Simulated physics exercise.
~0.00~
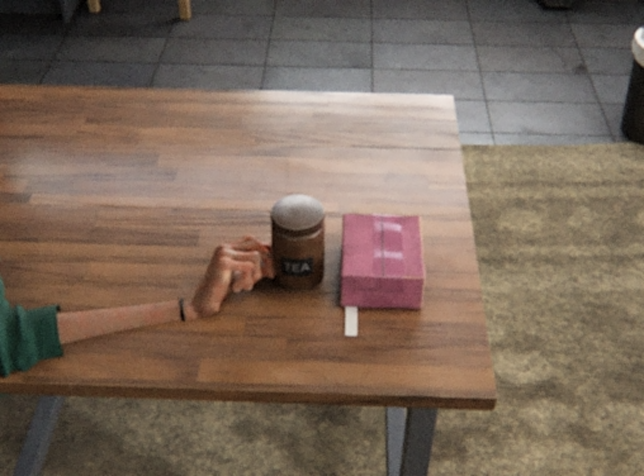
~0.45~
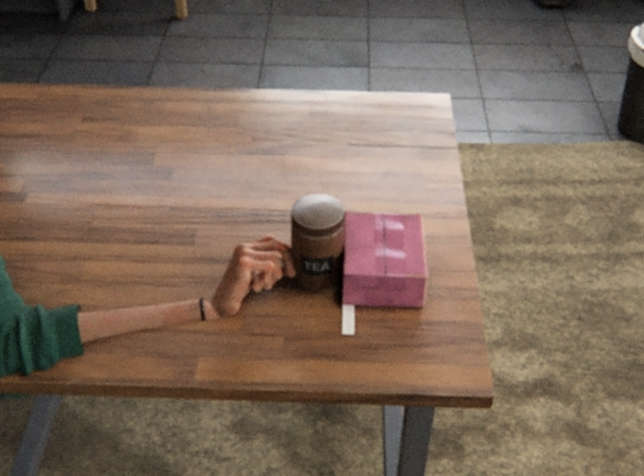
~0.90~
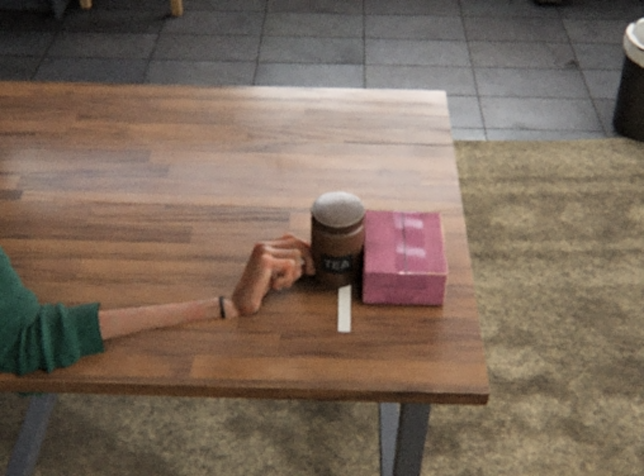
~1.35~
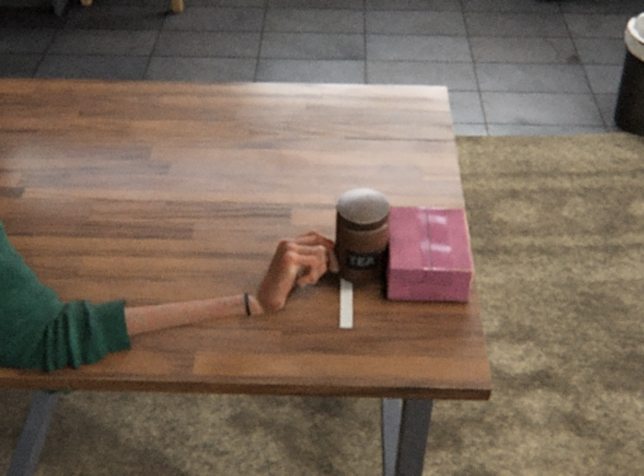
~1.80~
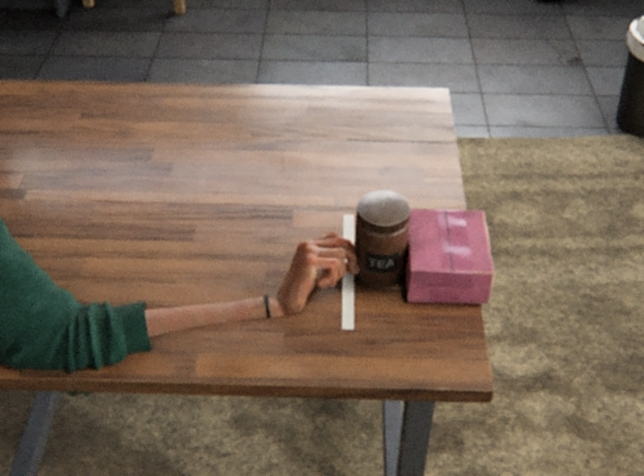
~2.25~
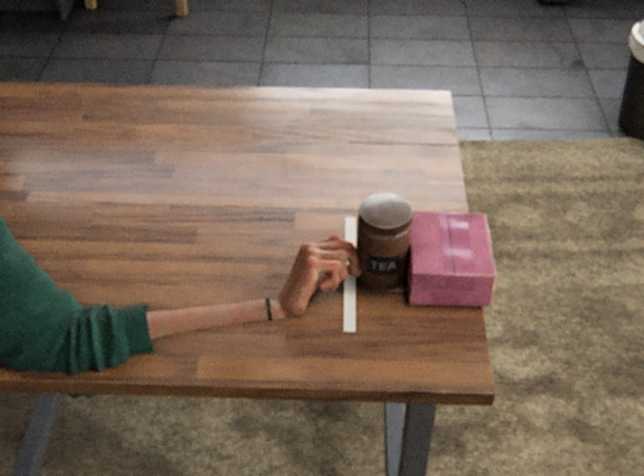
A wooden table stands on an olive-brown rug beside a grey tiled floor, seen from above by a slightly swaying camera. A brown jar labelled TEA stands upright near the right side, with a pink box just to its right and a strip of white tape partly showing beneath the box. A hand in a green sleeve reaches from the left and pushes the jar rightward. The jar meets the box and slides it along, gradually uncovering the tape. The hand stops around the tape, with the jar upright and the pink box still on the table at its right edge.
